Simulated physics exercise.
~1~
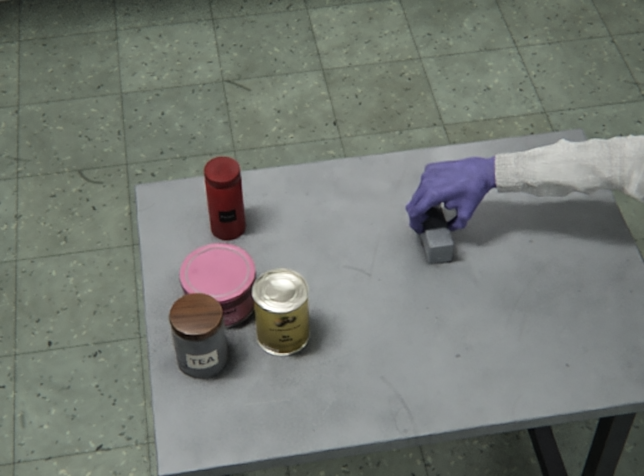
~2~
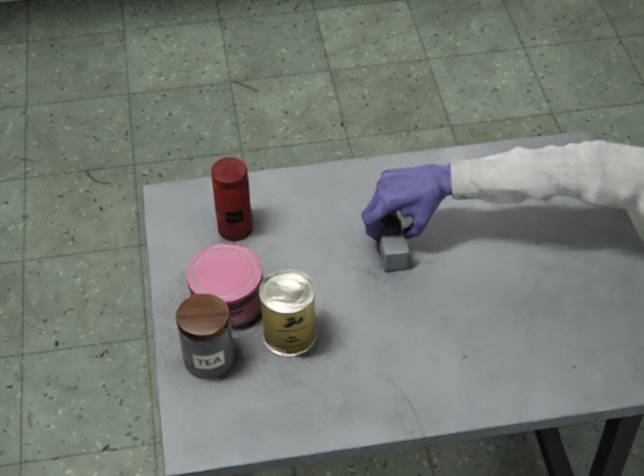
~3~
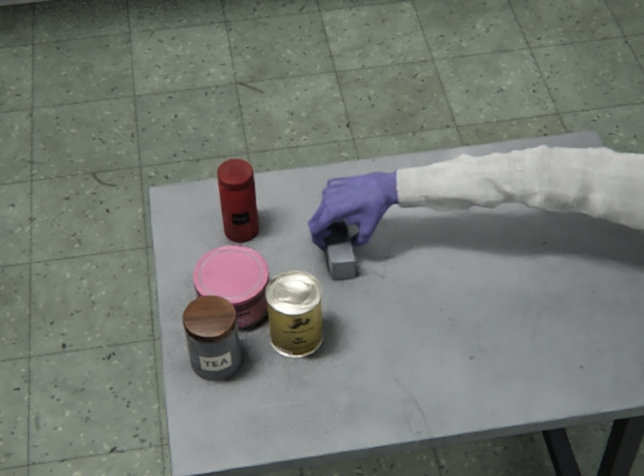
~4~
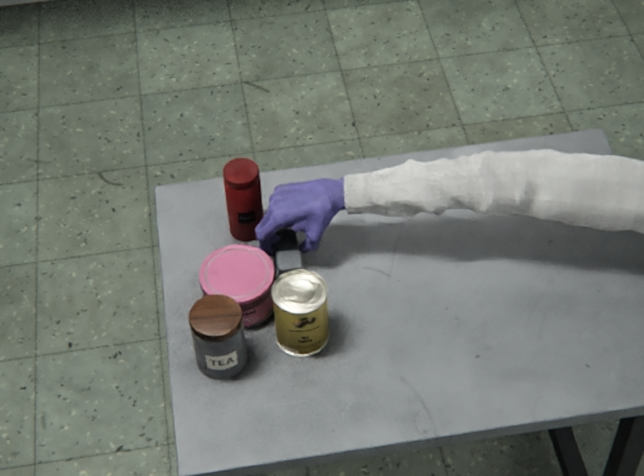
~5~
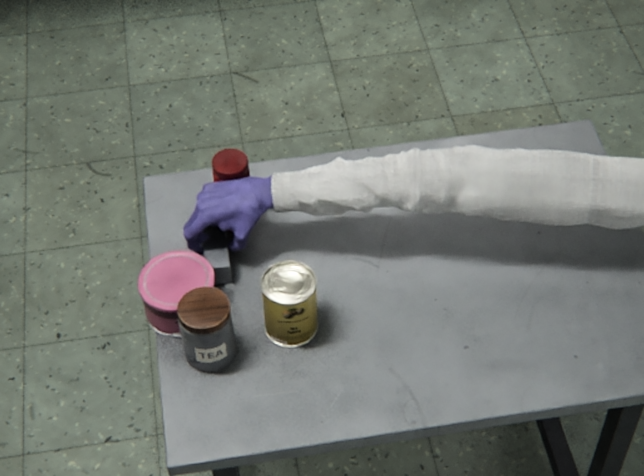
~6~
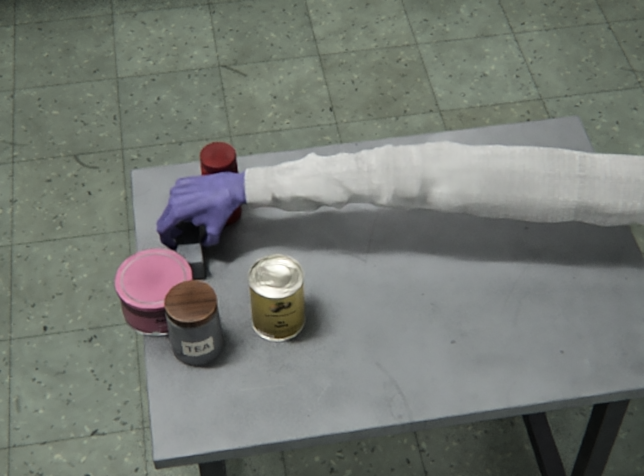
On a grey table with four containers standing near its left end, a purple-gloved hand slid a small dark block leftward until it shoved the pink tub toward the left edge, leaving the tub upright there while the other three stayed put.
